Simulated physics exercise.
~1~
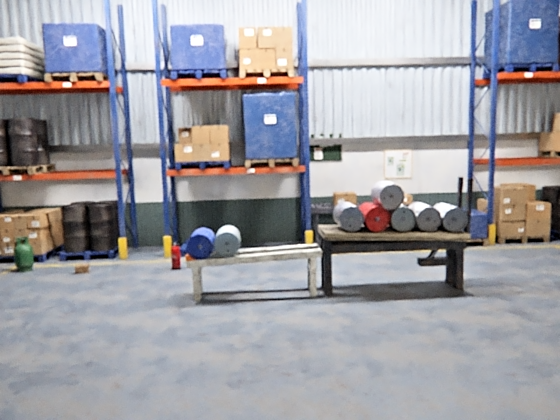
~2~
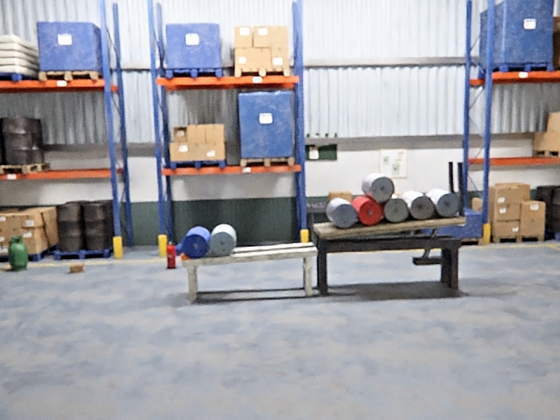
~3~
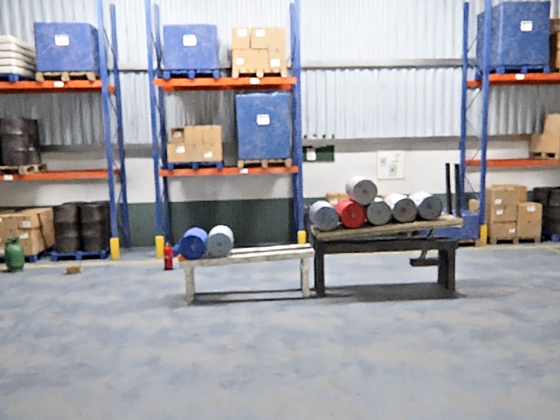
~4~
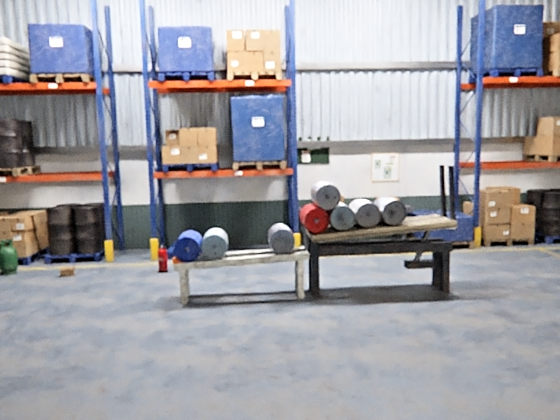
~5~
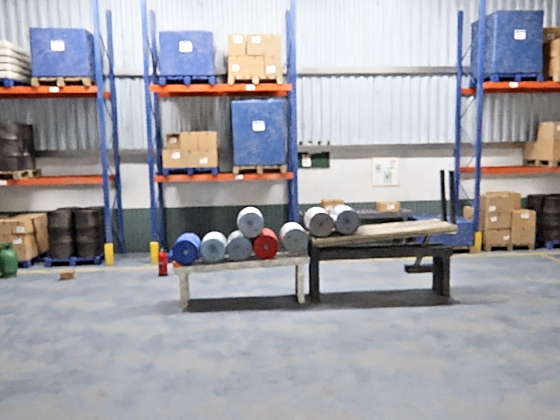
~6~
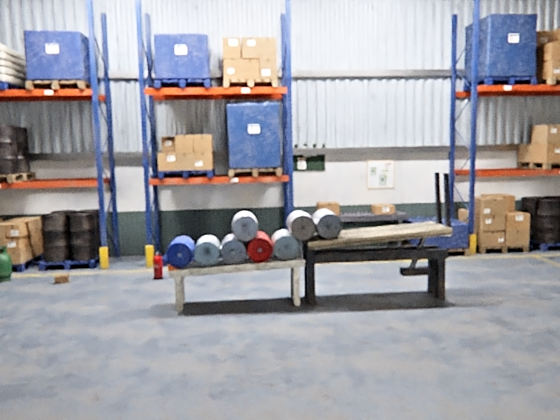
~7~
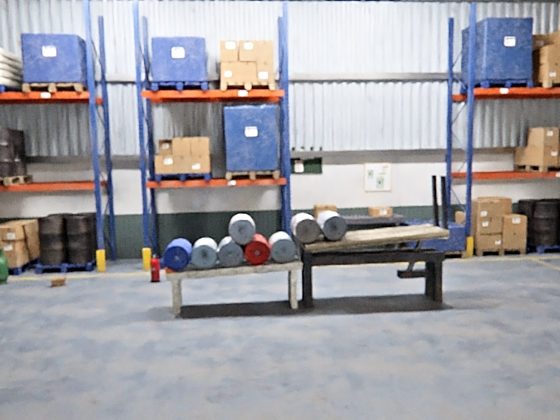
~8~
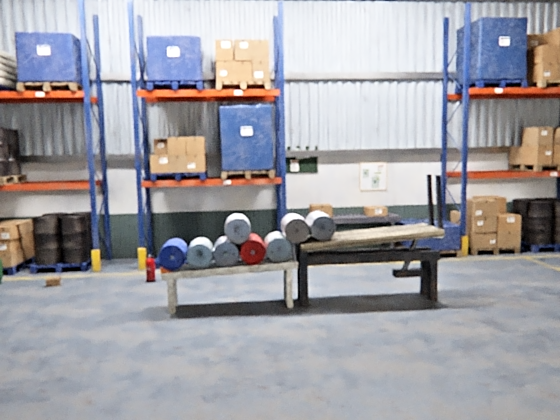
Several grey drum-like kegs, with one red and one blue, lie end-on across a pale low bench and a darker, higher table in a warehouse, seen from the front with tall blue and orange shelving behind. At first the blue keg and a grey one rest on the bench, while the others are bunched on the table. The tabletop tilts down to the left, and the bunch rolls that way. Grey kegs and the red one drop onto the bench and pack against the first pair. They settle in a row with one grey keg on top, while two grey ones stay on the table's left end.
